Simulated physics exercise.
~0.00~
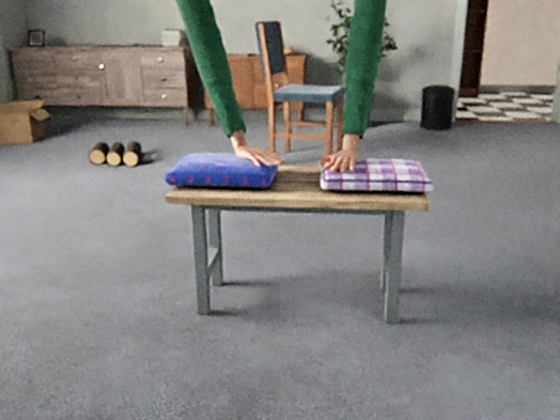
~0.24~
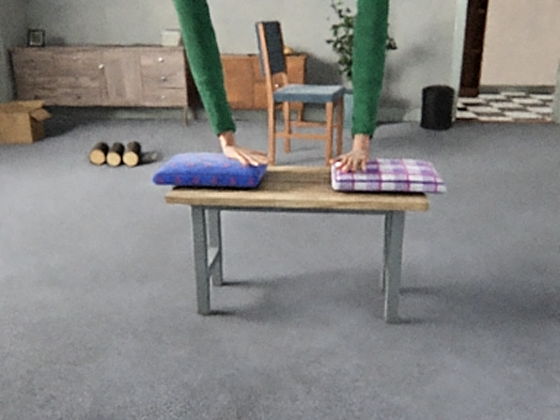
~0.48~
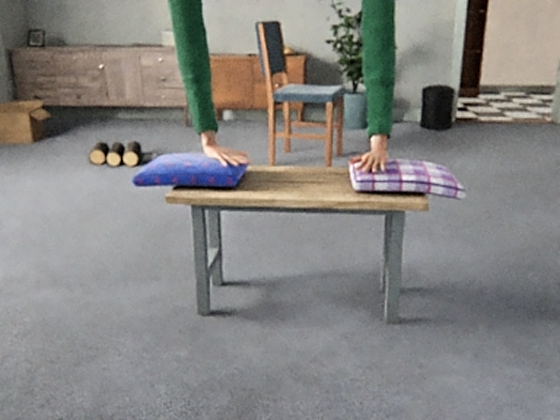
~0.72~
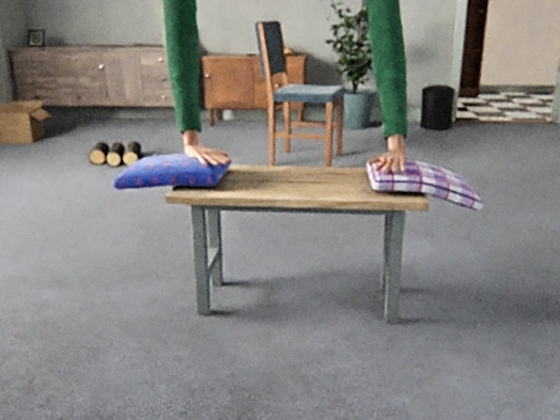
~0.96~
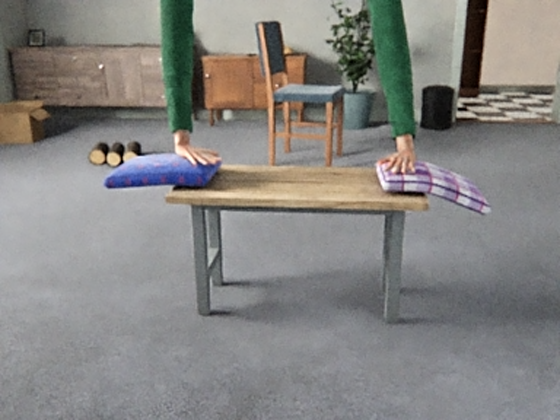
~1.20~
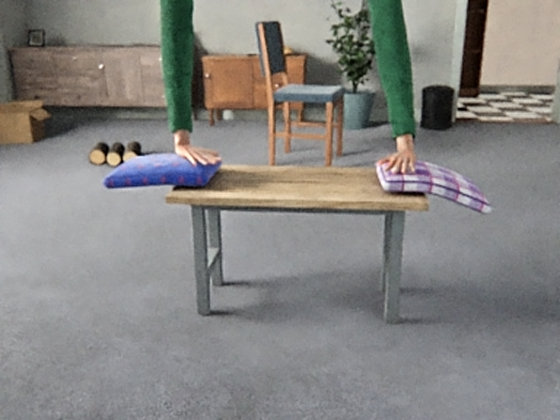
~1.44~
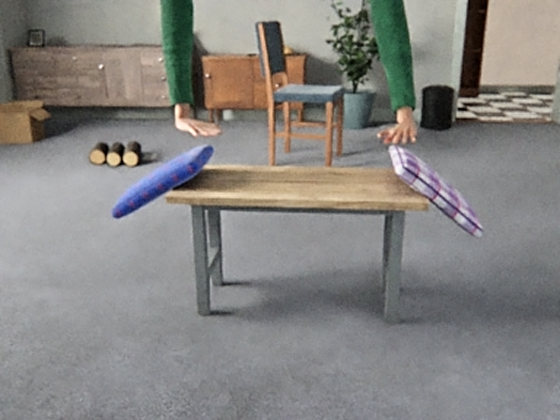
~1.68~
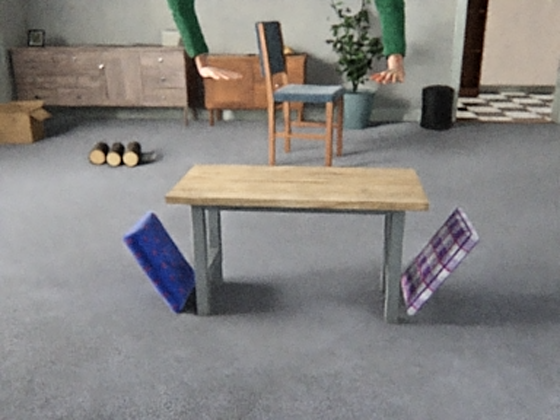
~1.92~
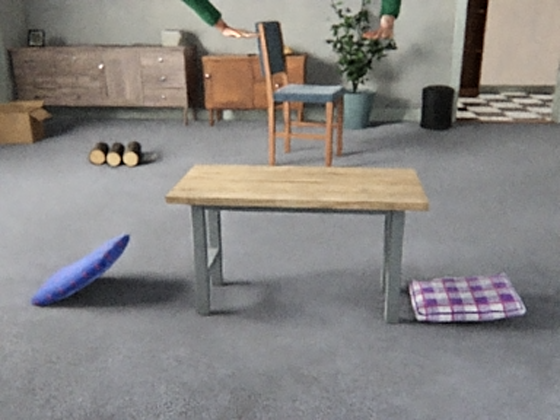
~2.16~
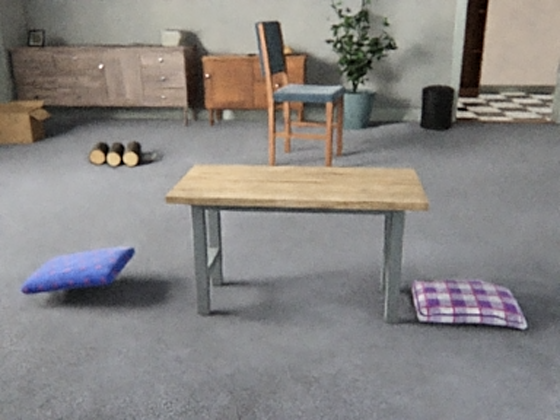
A blue pillow and a purple plaid cushion-like bundle were pushed apart on a wooden bench by two green-sleeved hands until they hung over opposite ends. When the hands lifted away, both tipped off and dropped, ending up on the floor on either side.
